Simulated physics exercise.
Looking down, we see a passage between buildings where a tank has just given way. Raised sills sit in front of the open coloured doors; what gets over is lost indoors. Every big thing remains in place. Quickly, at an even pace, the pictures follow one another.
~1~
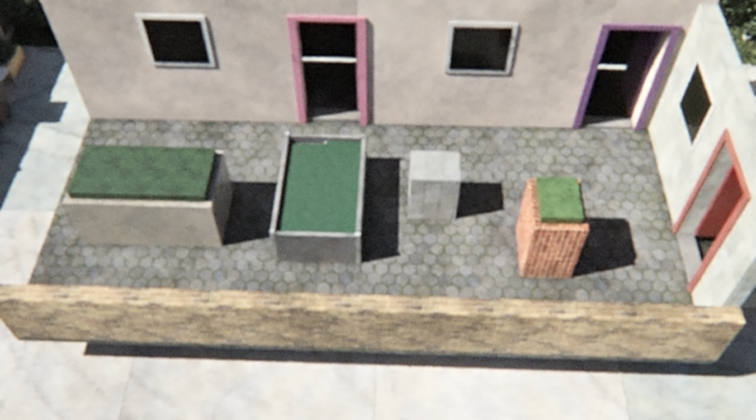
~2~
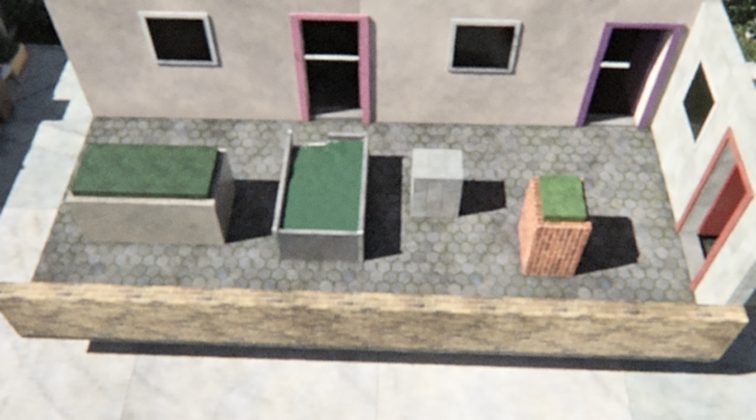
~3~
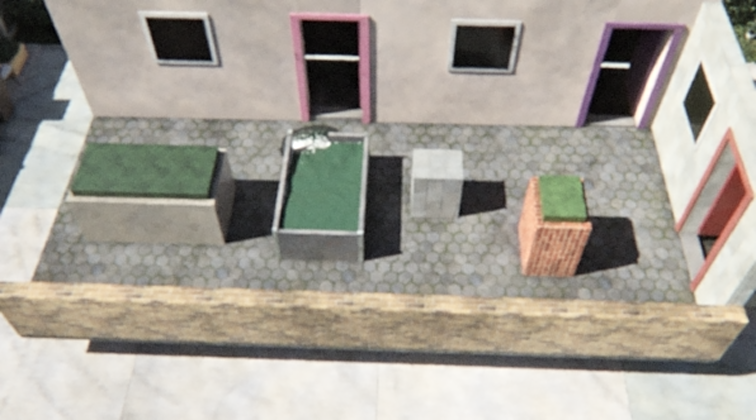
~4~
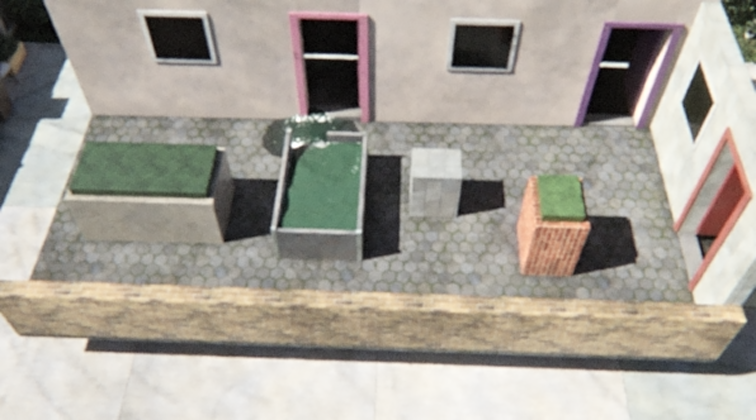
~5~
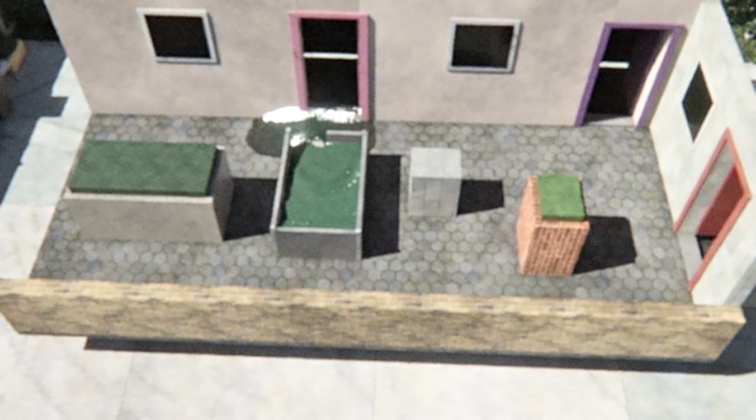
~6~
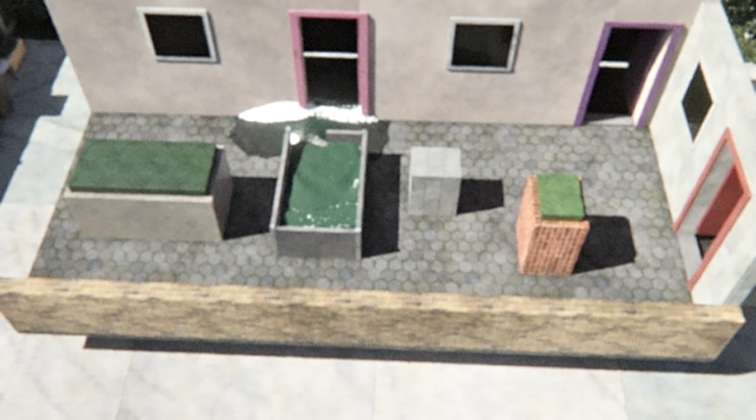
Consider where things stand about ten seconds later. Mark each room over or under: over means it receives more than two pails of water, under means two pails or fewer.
Red door - under; purple door - under; pink door - over.
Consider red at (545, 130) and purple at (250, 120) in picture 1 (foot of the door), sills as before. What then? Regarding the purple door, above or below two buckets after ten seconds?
So the purple door overshoots, it seems.
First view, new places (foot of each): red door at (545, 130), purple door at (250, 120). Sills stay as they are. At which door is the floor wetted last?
Last comes the door marked red.
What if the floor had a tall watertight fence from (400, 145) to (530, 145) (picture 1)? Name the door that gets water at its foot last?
My answer is the door marked red.
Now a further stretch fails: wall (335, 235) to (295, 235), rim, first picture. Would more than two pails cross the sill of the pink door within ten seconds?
Observation - pink: Below threshold.
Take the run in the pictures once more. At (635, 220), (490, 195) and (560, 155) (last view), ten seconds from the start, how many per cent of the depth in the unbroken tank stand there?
Respectively 2, 2 and 4 per cent.
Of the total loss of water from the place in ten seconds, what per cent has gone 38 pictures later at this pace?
Roughly 80 %.
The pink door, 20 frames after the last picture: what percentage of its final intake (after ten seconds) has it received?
About 80 %.
A moment on, water covers 15 % of the floor; the red door not reached, the purple door not reached, the pink door over two buckets in.
Next, water covers 25 % of the floor; the red door not reached, the purple door not reached, the pink door far over two buckets in.
Then, water covers 35 % of the floor; the red door not reached, the purple door not reached, the pink door far over two buckets in.
Later, water covers 45 % of the floor; the red door not reached, the purple door wet at the sill, nothing in, the pink door far over two buckets in.
In the end, water covers 50 % of the floor; the red door wet at the sill, nothing in, the purple door wet at the sill, nothing in, the pink door far over two buckets in.
